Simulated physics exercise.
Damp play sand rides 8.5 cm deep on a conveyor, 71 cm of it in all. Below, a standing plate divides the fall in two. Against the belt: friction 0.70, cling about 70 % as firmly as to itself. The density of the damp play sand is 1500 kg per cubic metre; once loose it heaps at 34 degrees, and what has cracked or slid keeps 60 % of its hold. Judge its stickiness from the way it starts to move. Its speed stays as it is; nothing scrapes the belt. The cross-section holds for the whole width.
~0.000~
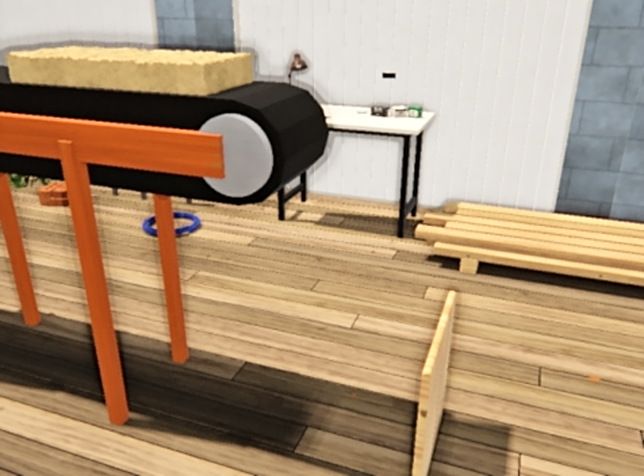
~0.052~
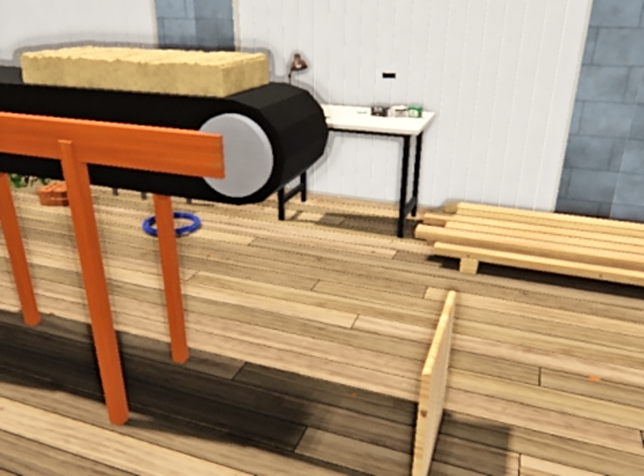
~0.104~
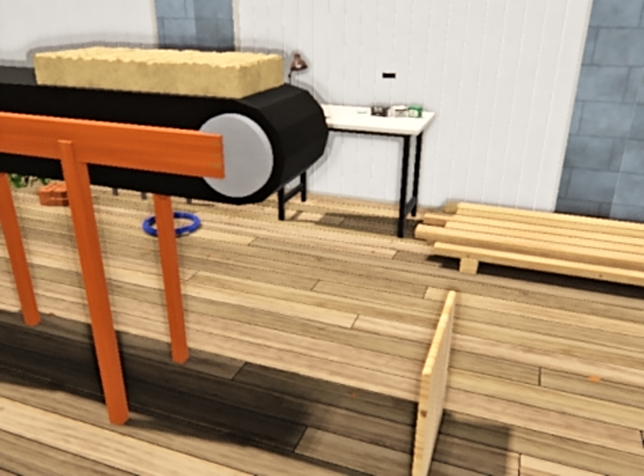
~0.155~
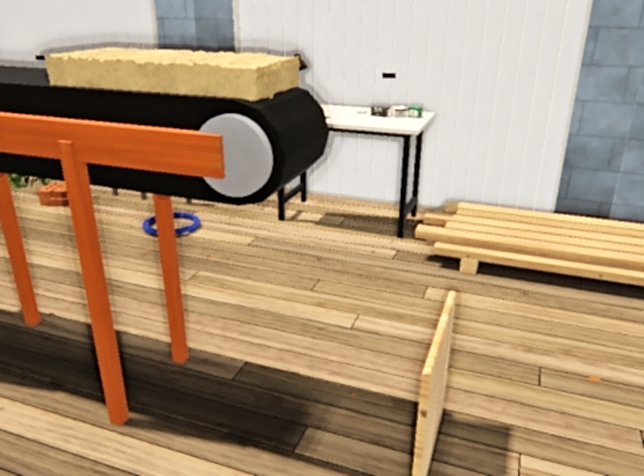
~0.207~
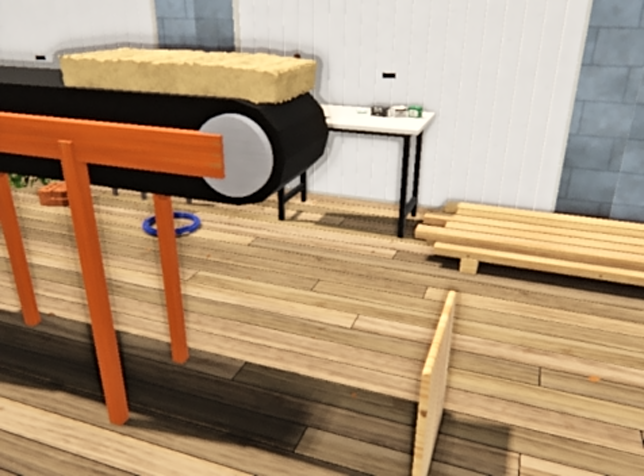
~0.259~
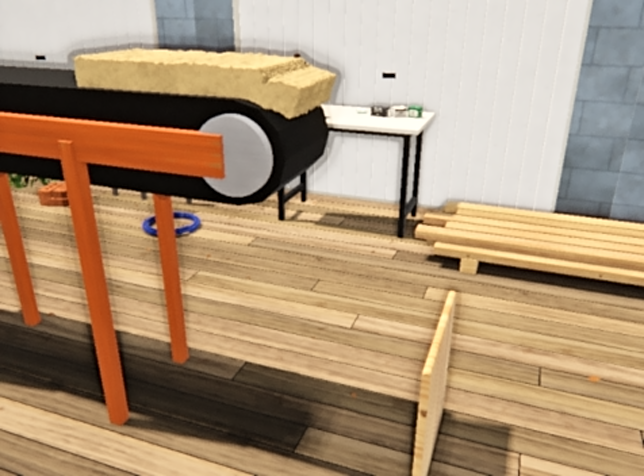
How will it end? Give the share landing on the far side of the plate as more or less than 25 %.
The share landing on the far side of the plate is less than 25 %.
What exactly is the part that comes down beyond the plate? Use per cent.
Near 0 %.
After 0.46 s, 0 % is beyond the plate's line.
After 0.70 s, 0 % is beyond the plate's line.
After 0.95 s, 0 % is beyond the plate's line.
After 1.19 s, 0 % is beyond the plate's line.
After 2.38 s, at the end, 0 % is beyond the plate's line.
